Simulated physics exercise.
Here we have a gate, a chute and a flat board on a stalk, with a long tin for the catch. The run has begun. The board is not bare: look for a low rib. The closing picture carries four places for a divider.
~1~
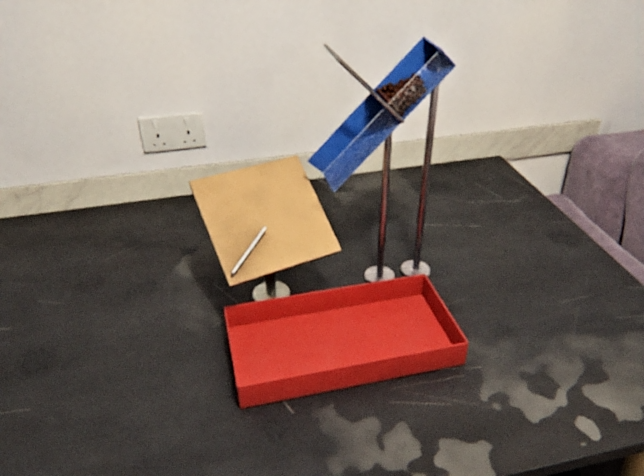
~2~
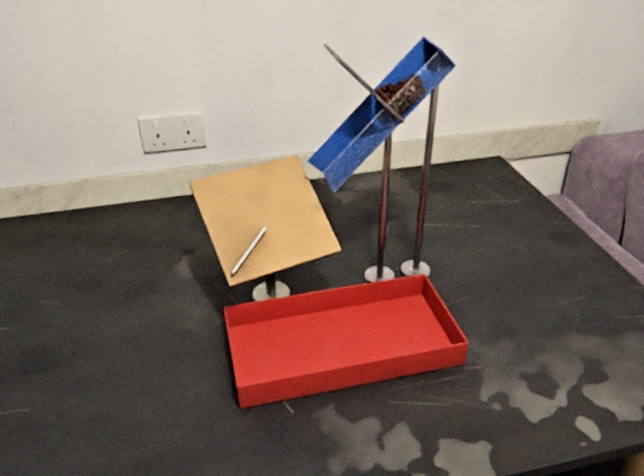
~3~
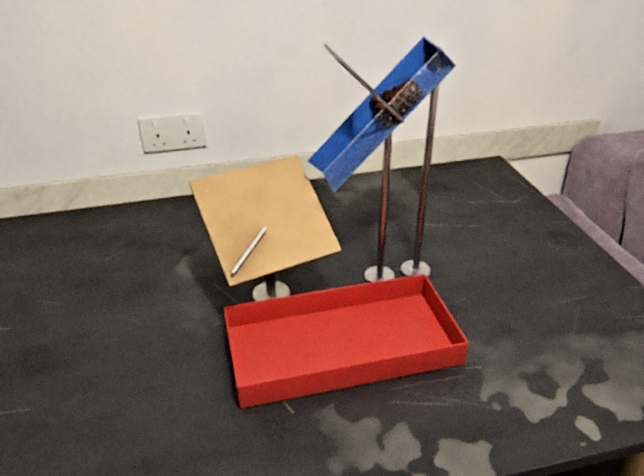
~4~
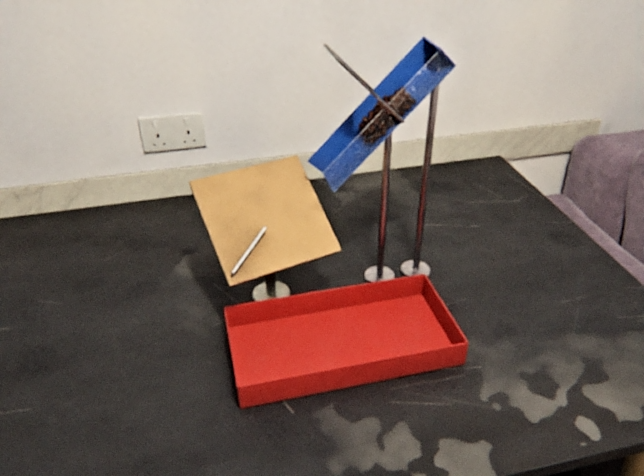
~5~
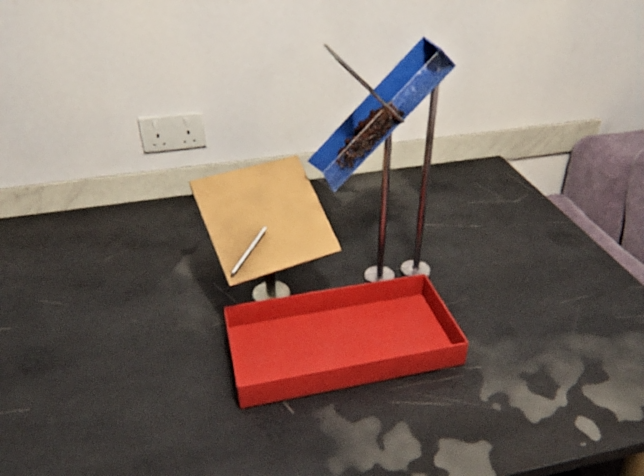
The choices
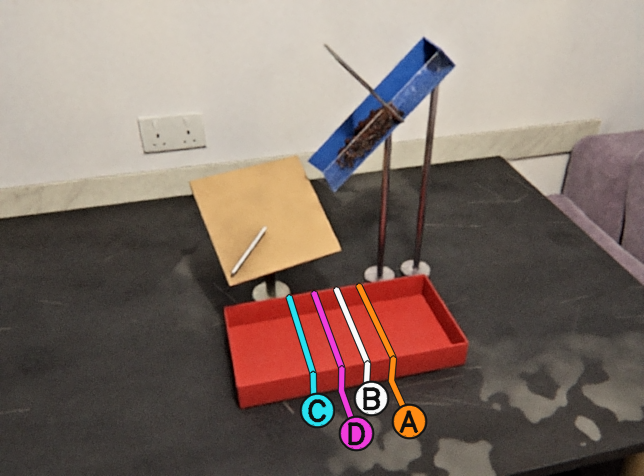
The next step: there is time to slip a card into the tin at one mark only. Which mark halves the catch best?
The best line is C.
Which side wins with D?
More lands on the left.
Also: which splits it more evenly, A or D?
That is line D.
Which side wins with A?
More lands on the left.
On the marked copy, line A crosses the front rim at (393, 357); line B crosses the front rim at (367, 362); line C crosses the front rim at (312, 372); line D crosses the front rim at (341, 367).
With A, of what is caught, almost all on the left of the divider, about a tenth on the right.
With B, of what is caught, almost all on the left of the divider, about a tenth on the right.
With C, of what is caught, roughly two thirds on the left of the divider, roughly a third on the right.
With D, of what is caught, the larger part on the left of the divider, roughly a quarter on the right.
